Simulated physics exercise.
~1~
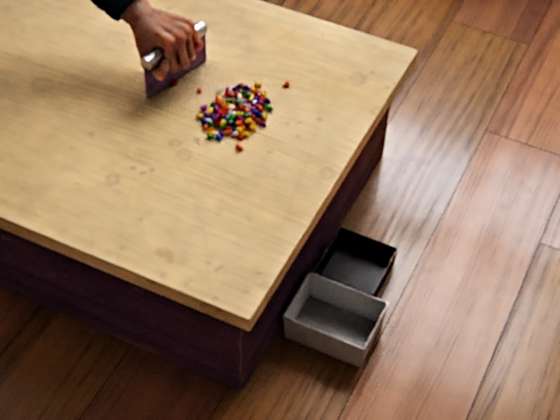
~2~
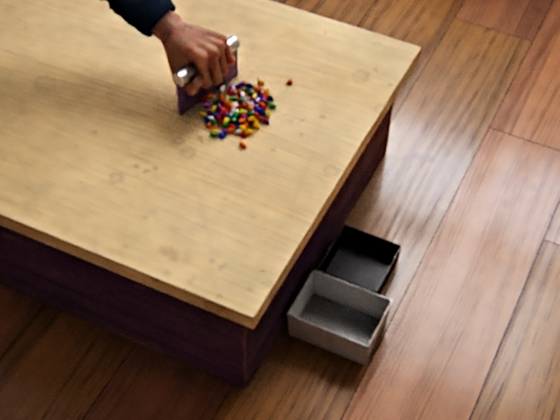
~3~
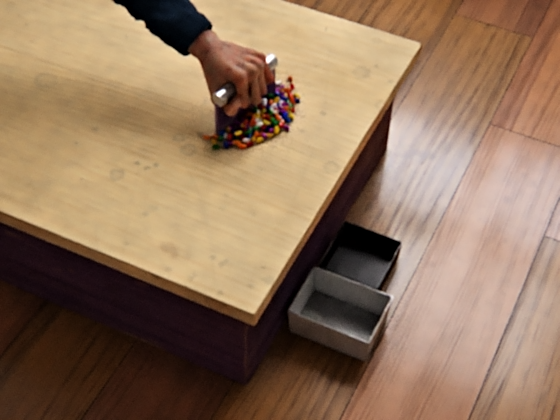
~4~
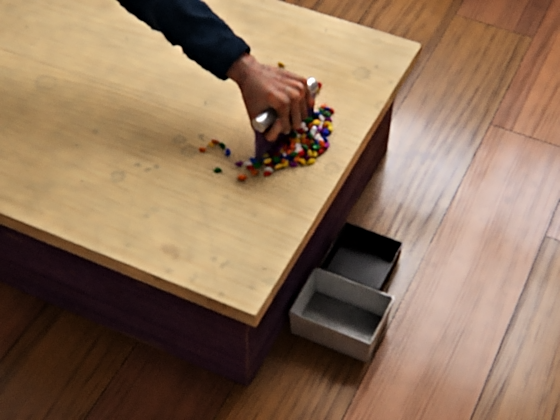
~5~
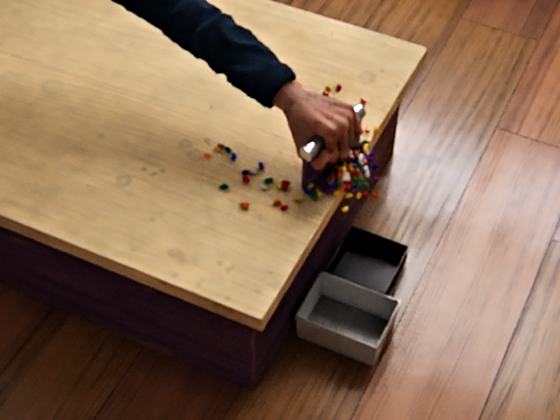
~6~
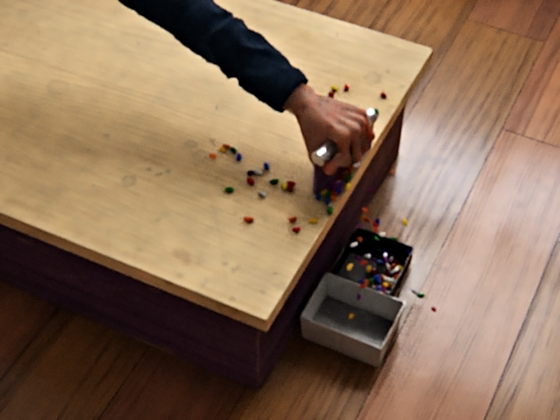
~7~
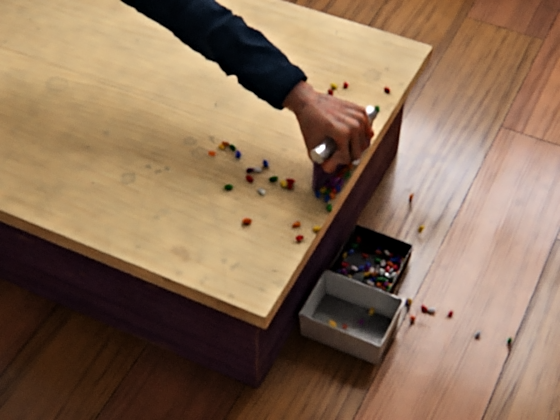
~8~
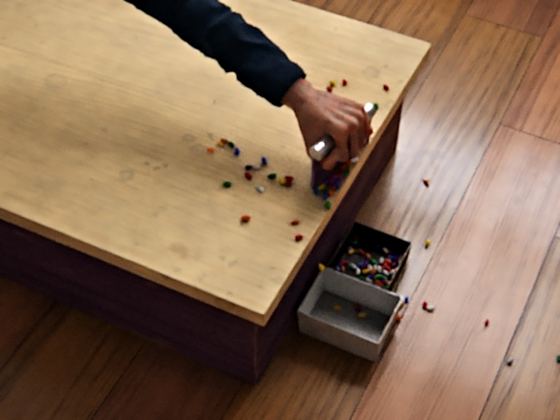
A hand pushing a scraper across a wooden tabletop, sweeping colourful pieces over the edge, mostly into a black tin, leaving some behind.
